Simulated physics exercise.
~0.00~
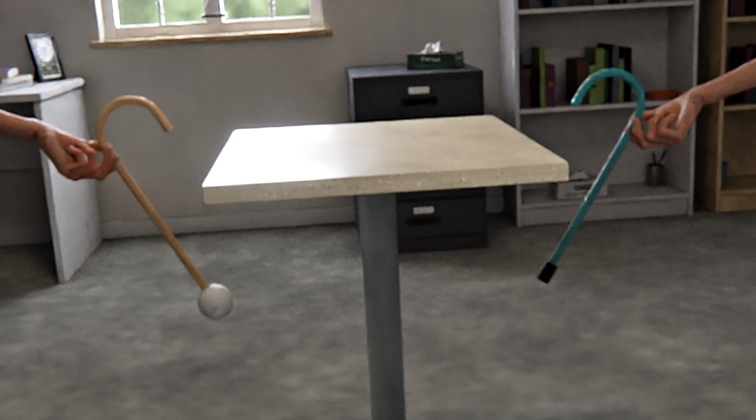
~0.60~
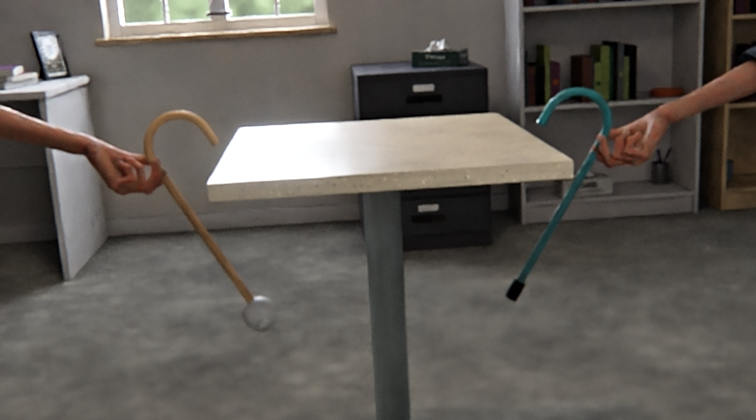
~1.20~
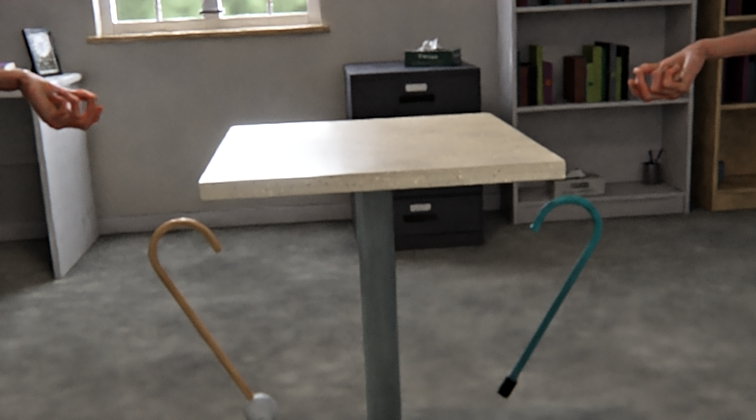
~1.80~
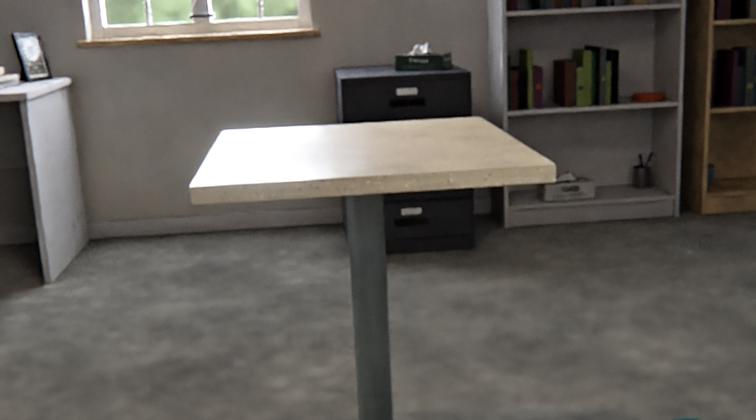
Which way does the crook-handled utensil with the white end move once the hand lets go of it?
It moves down, dropping past the table's edge toward the floor.
